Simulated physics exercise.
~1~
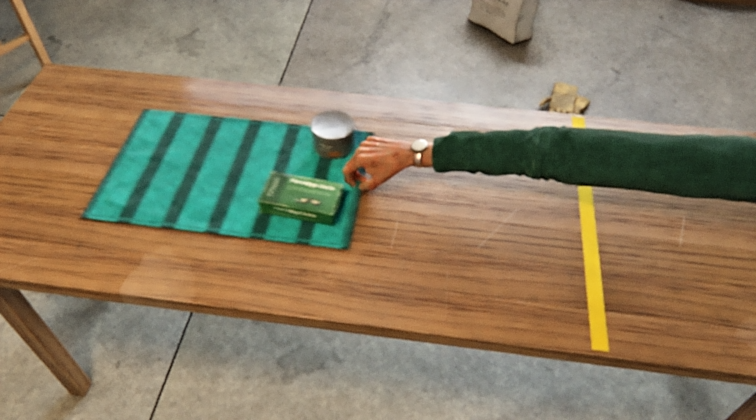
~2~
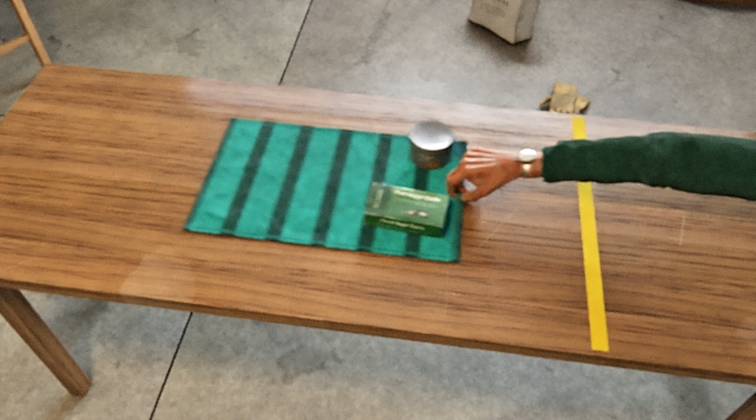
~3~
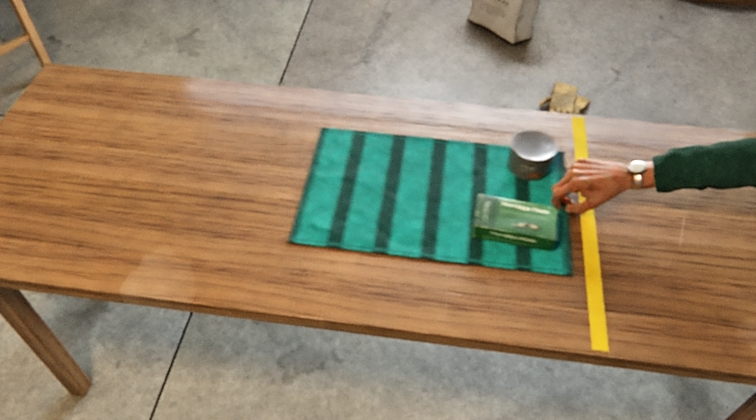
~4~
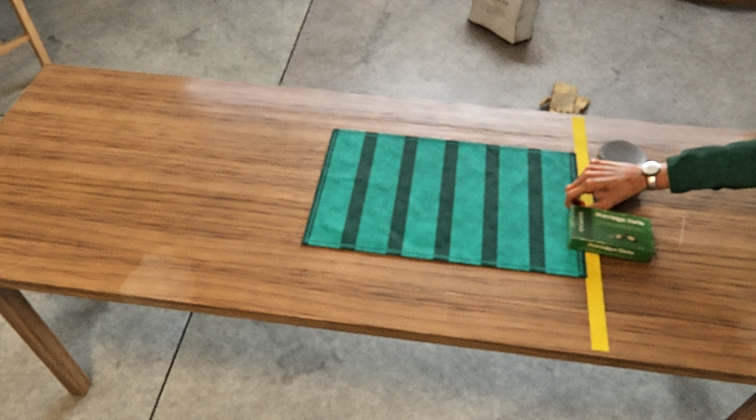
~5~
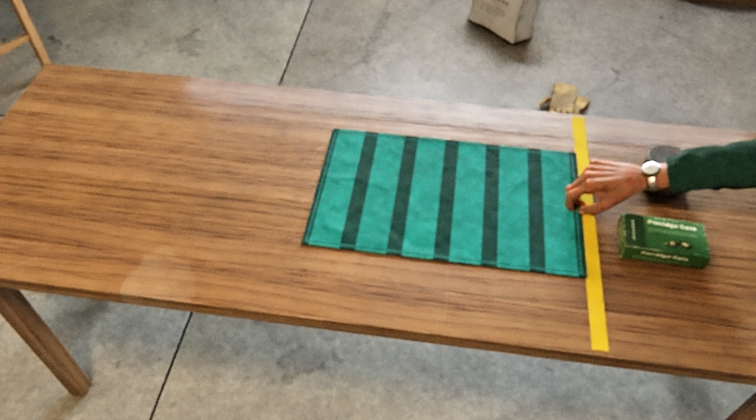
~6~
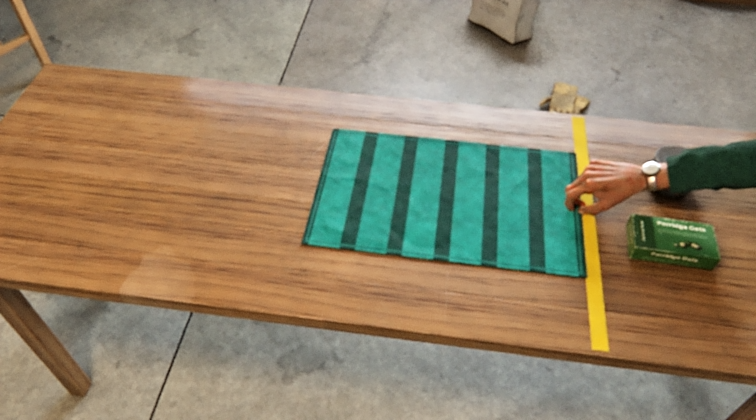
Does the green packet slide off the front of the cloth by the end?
Yes, the green packet slides off the front of the cloth and ends on the bare table past the yellow tape. The grey tub leaves the cloth as well.
A turquoise tea towel with dark stripes lies on a long wooden table, seen from above at an angle, with a grey tub and a green packet near its right end. A hand in a dark green sleeve grips that end and draws the cloth right toward a yellow strip of tape, both objects riding along. The hand stops with the hem at the tape, and the cloth stops too. The tub slides off the front first, and the packet follows it over the hem. Both end on bare wood beyond the tape, the tub mostly hidden behind the arm.
